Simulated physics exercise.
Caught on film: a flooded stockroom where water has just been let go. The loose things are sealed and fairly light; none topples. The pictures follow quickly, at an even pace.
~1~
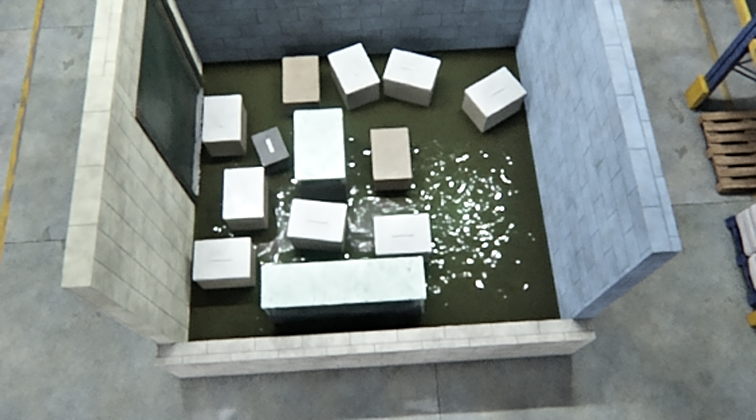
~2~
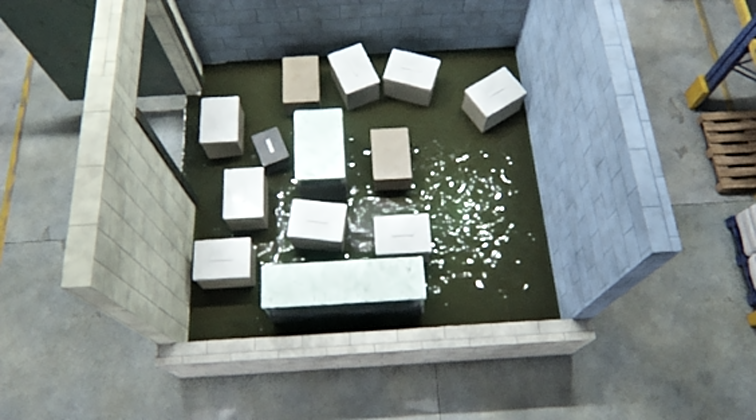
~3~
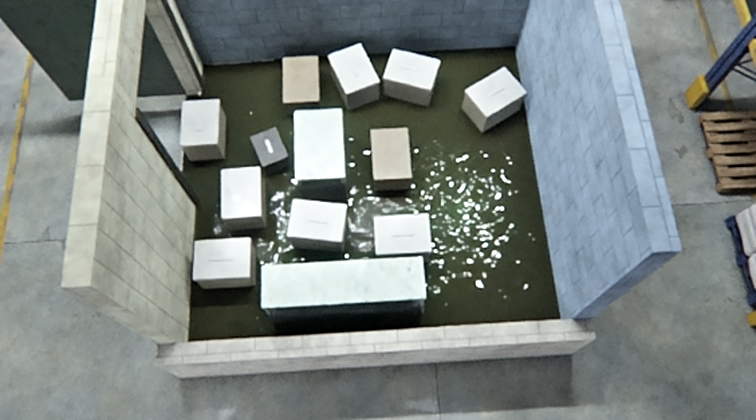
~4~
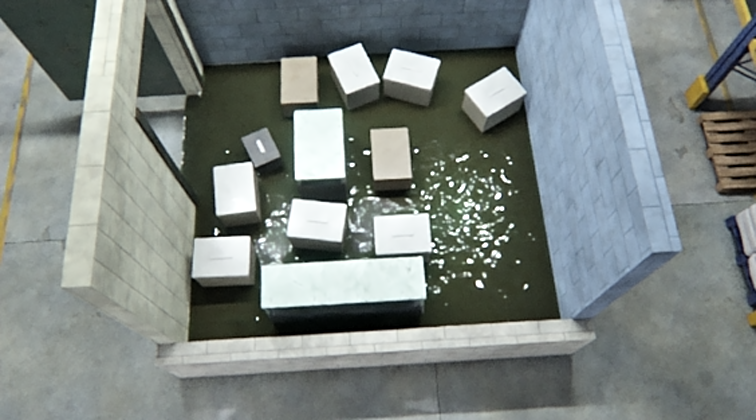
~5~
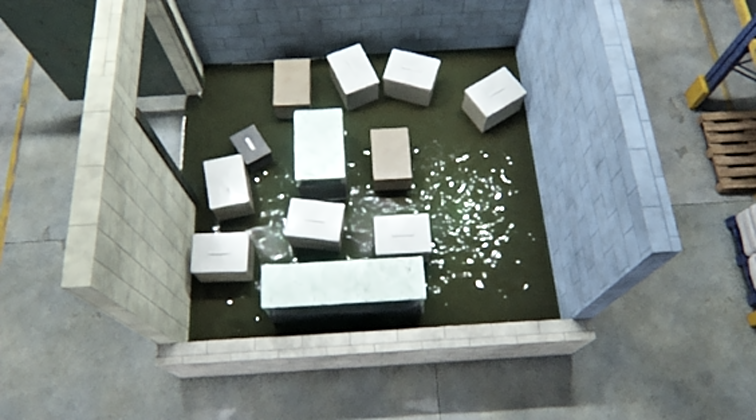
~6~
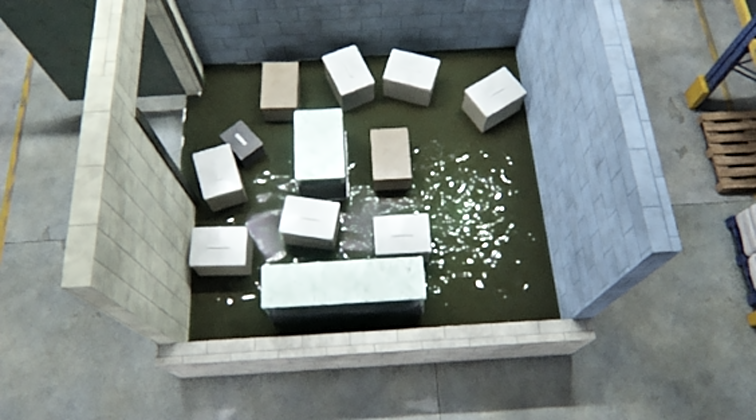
A flooded, roofless stockroom with pale block walls stands on a grey floor, seen from high above by a still camera. White boxes, two tan ones and a small grey one sit in murky green water around larger white blocks. The dark panel at left opens, the nearest white box slips out through the gap, then the grey, tan and other white boxes drift slightly leftward, some turning.
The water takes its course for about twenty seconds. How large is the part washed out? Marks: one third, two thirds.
Share: Two thirds or more.
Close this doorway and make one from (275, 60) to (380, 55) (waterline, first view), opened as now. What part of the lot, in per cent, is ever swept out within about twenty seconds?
Close to 70 %.
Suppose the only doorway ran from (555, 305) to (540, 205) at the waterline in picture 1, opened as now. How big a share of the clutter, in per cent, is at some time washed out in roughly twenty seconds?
Roughly 50 per cent.
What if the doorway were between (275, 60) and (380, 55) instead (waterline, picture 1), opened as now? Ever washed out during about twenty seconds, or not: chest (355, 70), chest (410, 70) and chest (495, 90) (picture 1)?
As listed: Washed out, washed out, carried outside.
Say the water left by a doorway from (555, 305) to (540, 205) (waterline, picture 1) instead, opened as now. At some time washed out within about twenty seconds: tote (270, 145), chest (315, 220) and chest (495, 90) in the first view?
As listed: Inside, carried outside, washed out.
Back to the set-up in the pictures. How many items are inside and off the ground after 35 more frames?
The number is 1.
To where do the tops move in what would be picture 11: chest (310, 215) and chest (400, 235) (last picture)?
Close to (271, 188) and (370, 236).
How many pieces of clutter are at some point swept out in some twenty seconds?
10 of them.
A moment on, 3 of 11 are out; 8 afloat.
Next, 6 of 11 are out; 5 afloat.
Later, 9 of 11 are out; 1 afloat.
In the end, 10 of 11 are out; 1 afloat.
